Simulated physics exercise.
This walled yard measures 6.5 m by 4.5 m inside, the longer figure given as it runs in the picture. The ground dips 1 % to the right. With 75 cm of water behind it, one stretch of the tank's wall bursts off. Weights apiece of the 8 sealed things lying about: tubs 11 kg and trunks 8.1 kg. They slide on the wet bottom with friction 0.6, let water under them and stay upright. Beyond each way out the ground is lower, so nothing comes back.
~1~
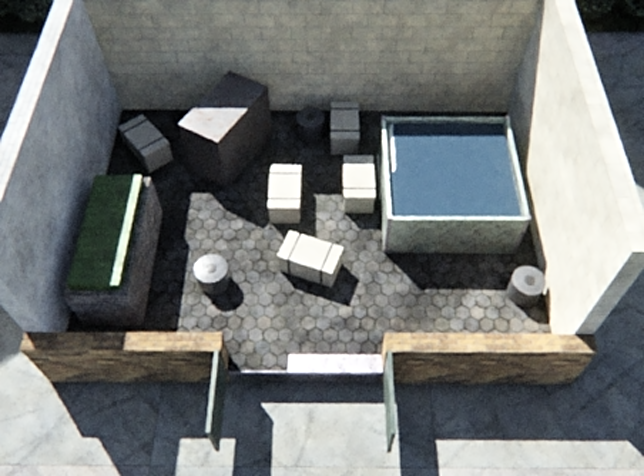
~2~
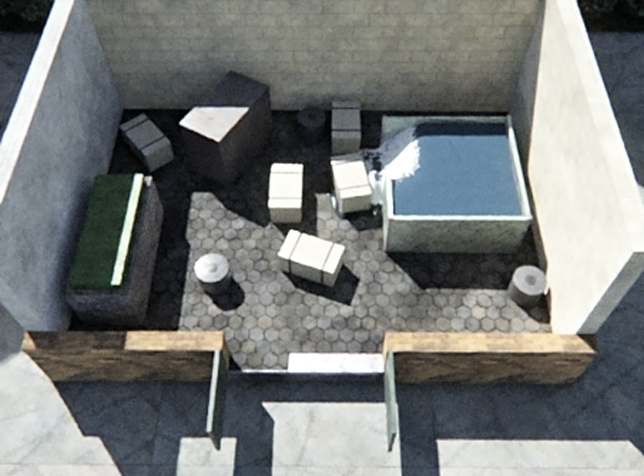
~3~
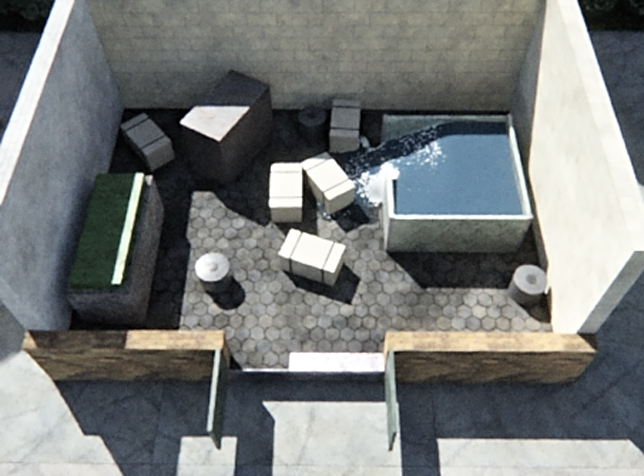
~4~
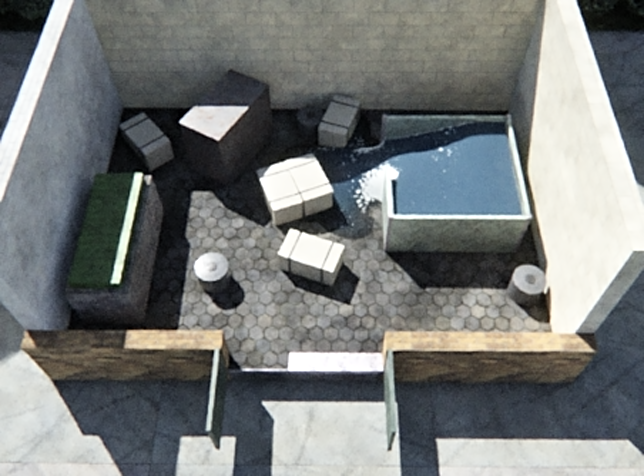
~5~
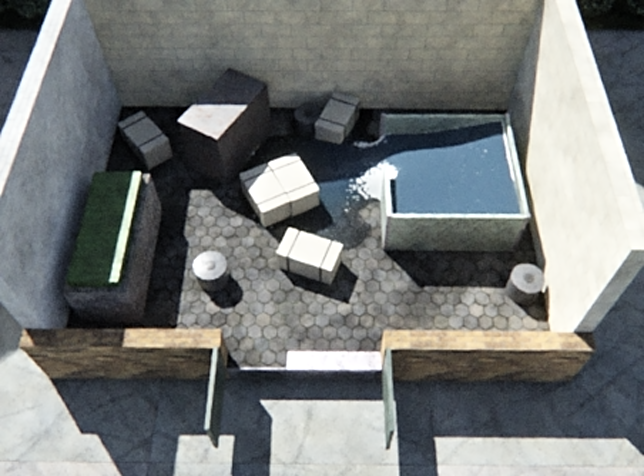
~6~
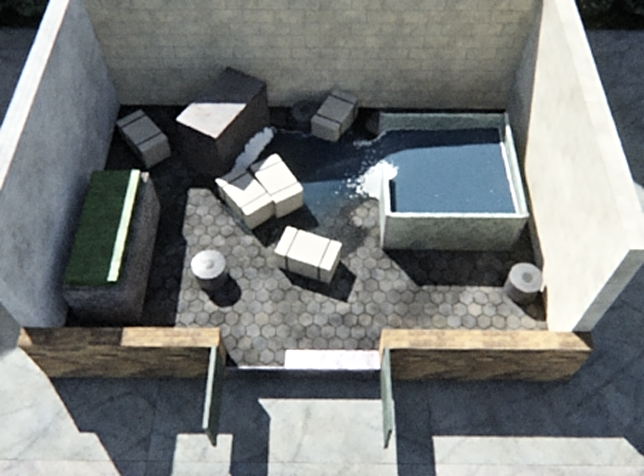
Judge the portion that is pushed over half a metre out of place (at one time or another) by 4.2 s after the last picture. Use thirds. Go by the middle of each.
It is two thirds or more.
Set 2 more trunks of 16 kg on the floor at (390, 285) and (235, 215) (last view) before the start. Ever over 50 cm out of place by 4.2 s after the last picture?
In that order: Under, past it.
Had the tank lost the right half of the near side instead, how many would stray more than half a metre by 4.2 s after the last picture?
Then 5.
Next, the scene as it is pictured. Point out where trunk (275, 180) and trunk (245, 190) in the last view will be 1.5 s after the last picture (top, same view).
Around (183, 241) and (155, 280).
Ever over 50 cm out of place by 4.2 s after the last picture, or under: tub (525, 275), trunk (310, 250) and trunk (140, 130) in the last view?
In that order: Under, under, over.
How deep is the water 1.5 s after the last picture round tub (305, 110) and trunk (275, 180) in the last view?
About 33 and 13 cm.
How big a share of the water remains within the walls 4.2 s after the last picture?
Some 96 per cent remains.
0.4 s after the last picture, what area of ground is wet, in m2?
About 9.5 m2.
Then, 0.4 s after the last picture 2 of 8 are over 50 cm from their spots; 3 afloat.
Then, 1.5 s after the last picture 3 of 8 are over 50 cm from their spots; 4 afloat.
Then, 2.8 s after the last picture 6 of 8 are over 50 cm from their spots; 5 afloat.
Then, 4.2 s after the last picture 6 of 8 are over 50 cm from their spots, and 6 have been at some point; 5 afloat.
